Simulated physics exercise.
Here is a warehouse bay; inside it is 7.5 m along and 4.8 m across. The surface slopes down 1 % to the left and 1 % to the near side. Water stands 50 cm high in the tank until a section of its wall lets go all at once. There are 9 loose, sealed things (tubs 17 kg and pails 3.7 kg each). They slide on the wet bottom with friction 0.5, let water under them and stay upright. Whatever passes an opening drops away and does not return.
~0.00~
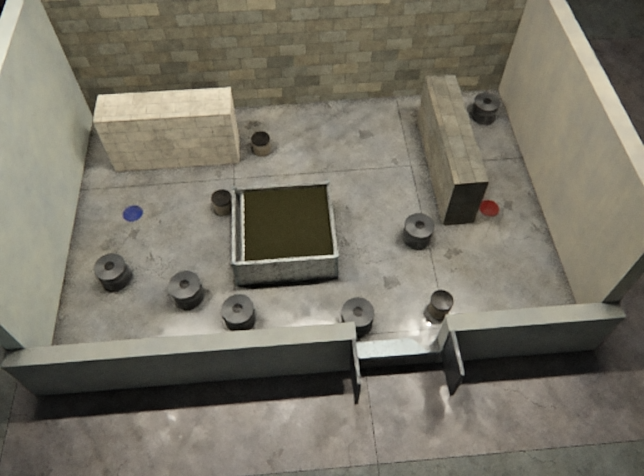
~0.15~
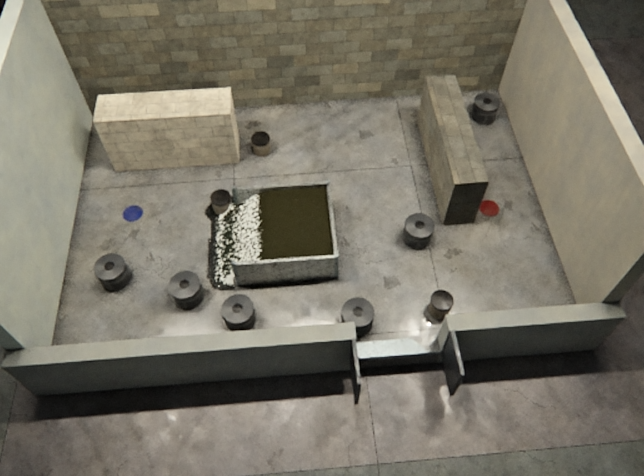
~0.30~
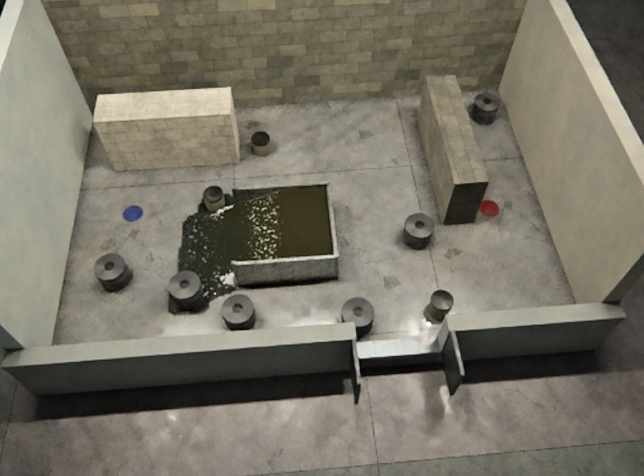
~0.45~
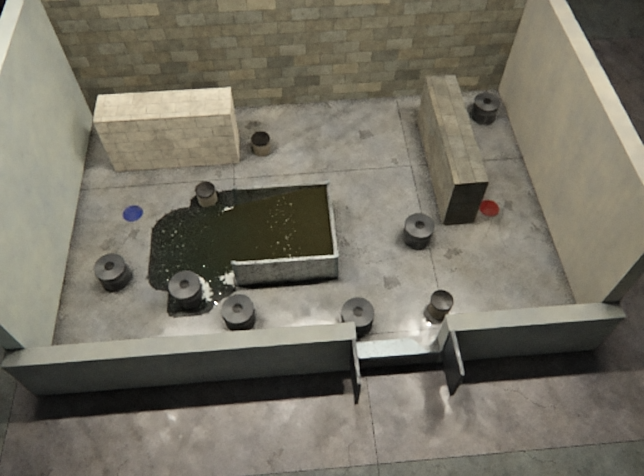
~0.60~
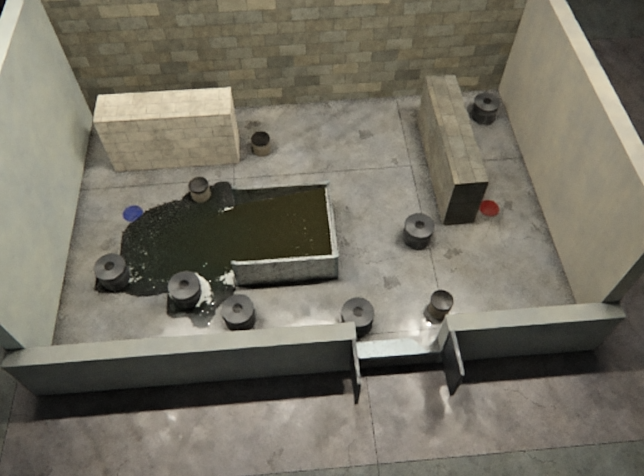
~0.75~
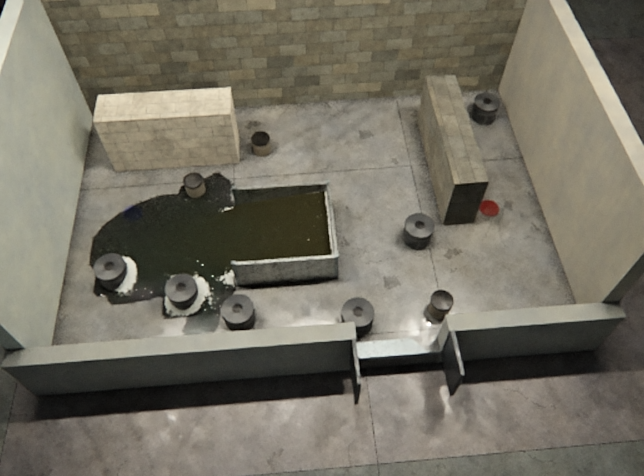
Warehouse bay with dark water pouring from the left side of a walled tank, spreading leftward over the blue patch and nudging a pail.
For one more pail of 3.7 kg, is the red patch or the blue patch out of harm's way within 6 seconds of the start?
Put it on red.
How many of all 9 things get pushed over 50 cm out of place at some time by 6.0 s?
That makes 3.
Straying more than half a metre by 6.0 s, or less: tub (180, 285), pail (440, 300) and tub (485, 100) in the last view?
In turn: Over, under, less.
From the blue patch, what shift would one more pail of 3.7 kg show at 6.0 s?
About 300 cm.
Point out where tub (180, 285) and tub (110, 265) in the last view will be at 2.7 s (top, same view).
Near (152, 319) and (105, 333).
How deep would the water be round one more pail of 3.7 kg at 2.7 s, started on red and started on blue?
About 0 cm and 8 cm.
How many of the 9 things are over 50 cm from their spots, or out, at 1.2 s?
1 of them.
After 1.2 s on red it would be 0 cm off in 0 cm of water; on blue it would be 26 cm off in 5 cm of water.
After 2.7 s on red it would be 0 cm off in 0 cm of water; on blue it would be 188 cm off in 8 cm of water.
After 4.2 s on red it would be 0 cm off in 0 cm of water; on blue it would be 190 cm off in 5 cm of water.
After 6.0 s on red it would be 0 cm off in 0 cm of water; on blue it would be 288 cm off in 3 cm of water.
